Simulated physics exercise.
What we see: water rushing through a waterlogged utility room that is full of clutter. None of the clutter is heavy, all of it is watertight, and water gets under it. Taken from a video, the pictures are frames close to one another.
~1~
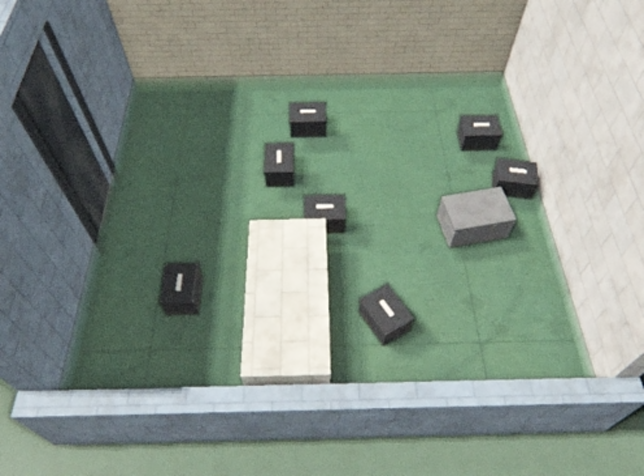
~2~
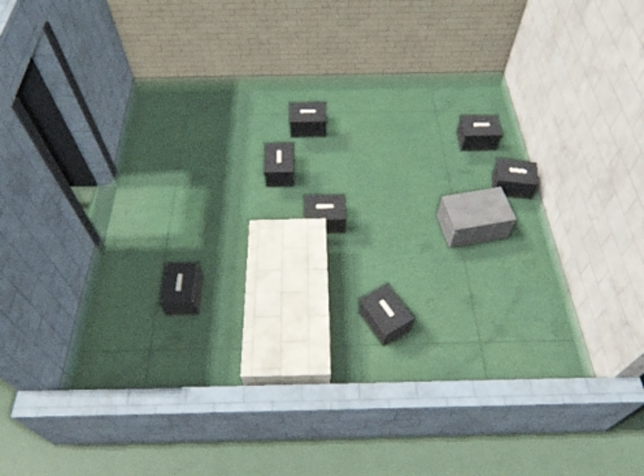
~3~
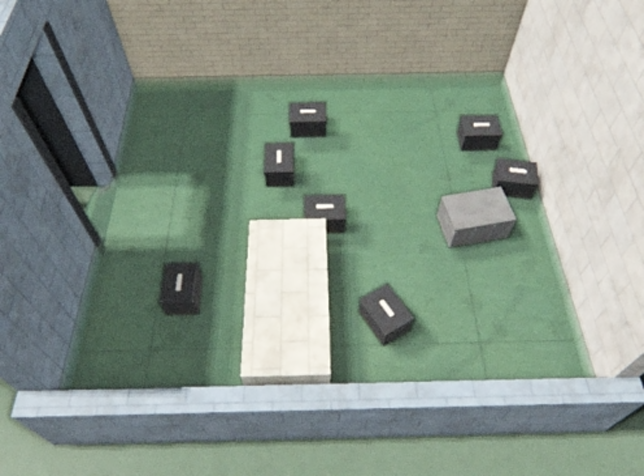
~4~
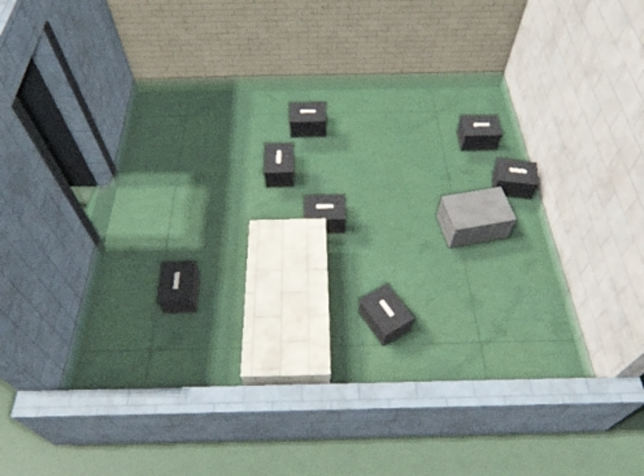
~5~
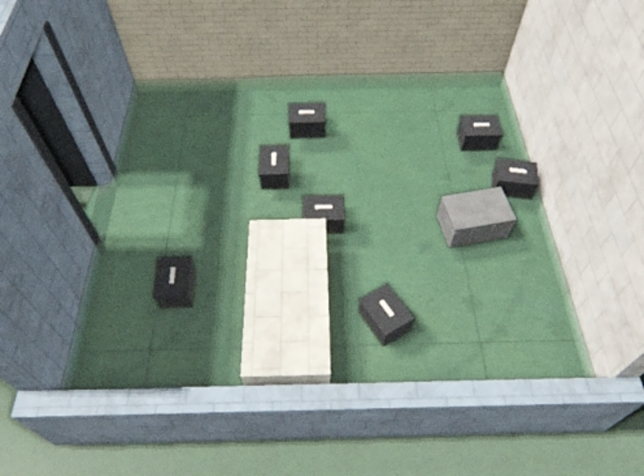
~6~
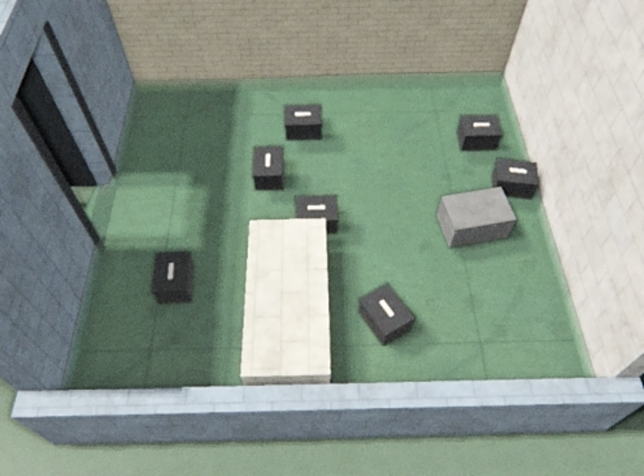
Dark boxes sitting around a green-floored room as the doorway at left opens, then a few on the left shifting slightly.
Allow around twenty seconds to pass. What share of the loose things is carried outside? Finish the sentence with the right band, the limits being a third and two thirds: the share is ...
The share is from a third to two thirds.
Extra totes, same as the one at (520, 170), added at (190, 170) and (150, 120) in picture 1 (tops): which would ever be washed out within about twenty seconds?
First one makes it out, second one makes it out.
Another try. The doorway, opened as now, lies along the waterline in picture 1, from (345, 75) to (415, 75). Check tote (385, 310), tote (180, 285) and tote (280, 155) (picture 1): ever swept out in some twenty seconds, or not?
Each object, in the order asked: Not flushed / not flushed / flushed.
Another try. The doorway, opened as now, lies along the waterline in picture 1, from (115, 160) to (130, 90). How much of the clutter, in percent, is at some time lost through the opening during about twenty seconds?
20 per cent.
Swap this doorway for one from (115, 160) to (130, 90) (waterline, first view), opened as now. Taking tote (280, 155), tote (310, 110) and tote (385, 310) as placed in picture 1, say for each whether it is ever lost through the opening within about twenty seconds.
Going through them in sequence: Gets out, then gets out, then trapped.
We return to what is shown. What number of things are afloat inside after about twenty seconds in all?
It adds up to 4.
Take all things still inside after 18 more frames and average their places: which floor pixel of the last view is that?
The remaining things centre around (326, 220).
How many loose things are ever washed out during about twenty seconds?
That comes out at 4.
A moment on, 0 of 8 are out; 8 afloat.
Next, 1 of 8 are out; 7 afloat.
Later, 2 of 8 are out; 6 afloat.
In the end, 4 of 8 are out; 4 afloat.
